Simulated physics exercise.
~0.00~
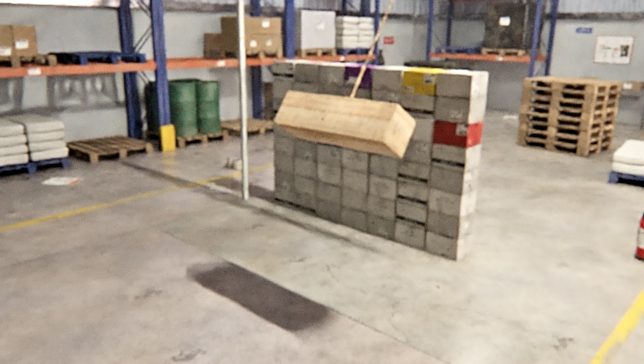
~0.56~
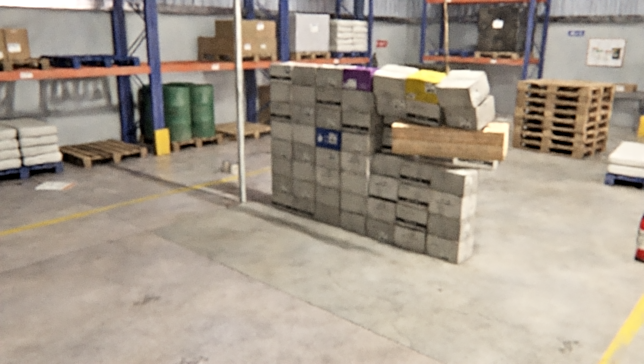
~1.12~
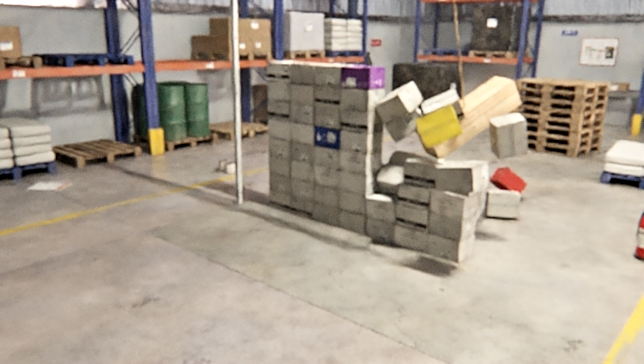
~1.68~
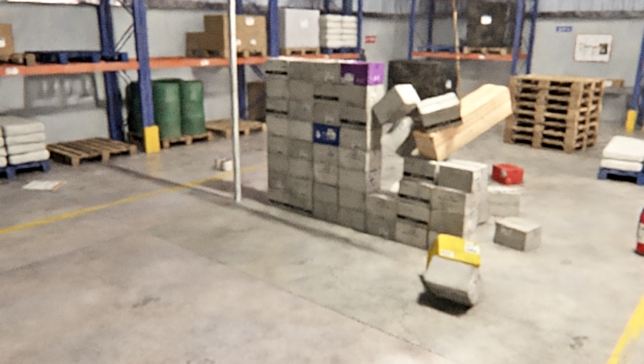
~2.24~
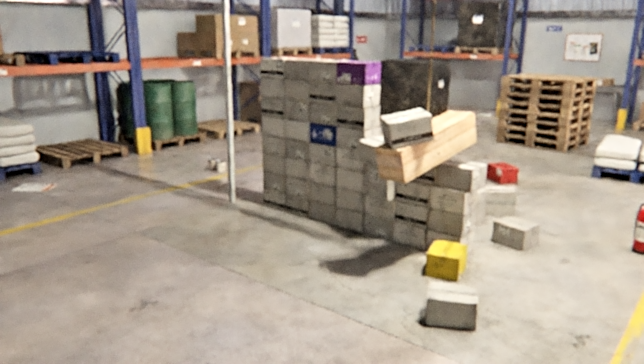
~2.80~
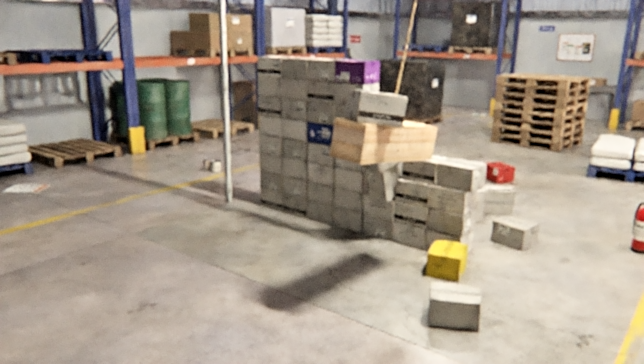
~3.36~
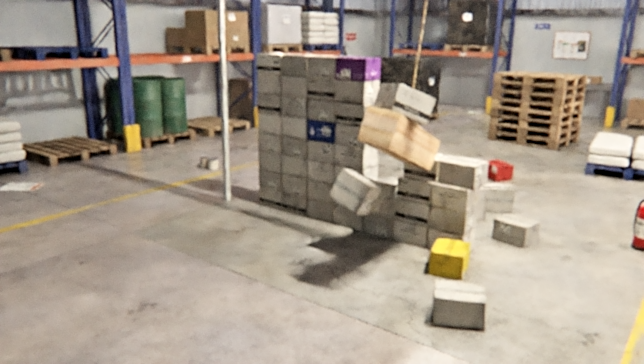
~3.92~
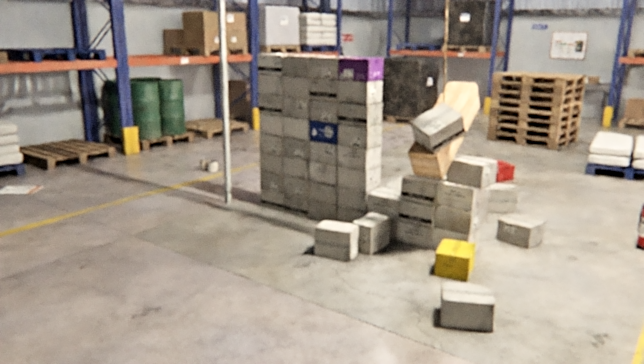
To begin with, a wooden beam hangs from a line in front of a free-standing wall of grey parcels, a few of them coloured, in a warehouse. The beam swings into the upper right part of the wall, and parcels there shift and tip. Several tumble, the red one landing behind on the right and the yellow one dropping to the floor in front. The beam swings back left carrying a grey parcel on top, while another falls forward. It swings right again, still turning, as grey parcels lie on the floor and the left section stands, purple parcel on top.
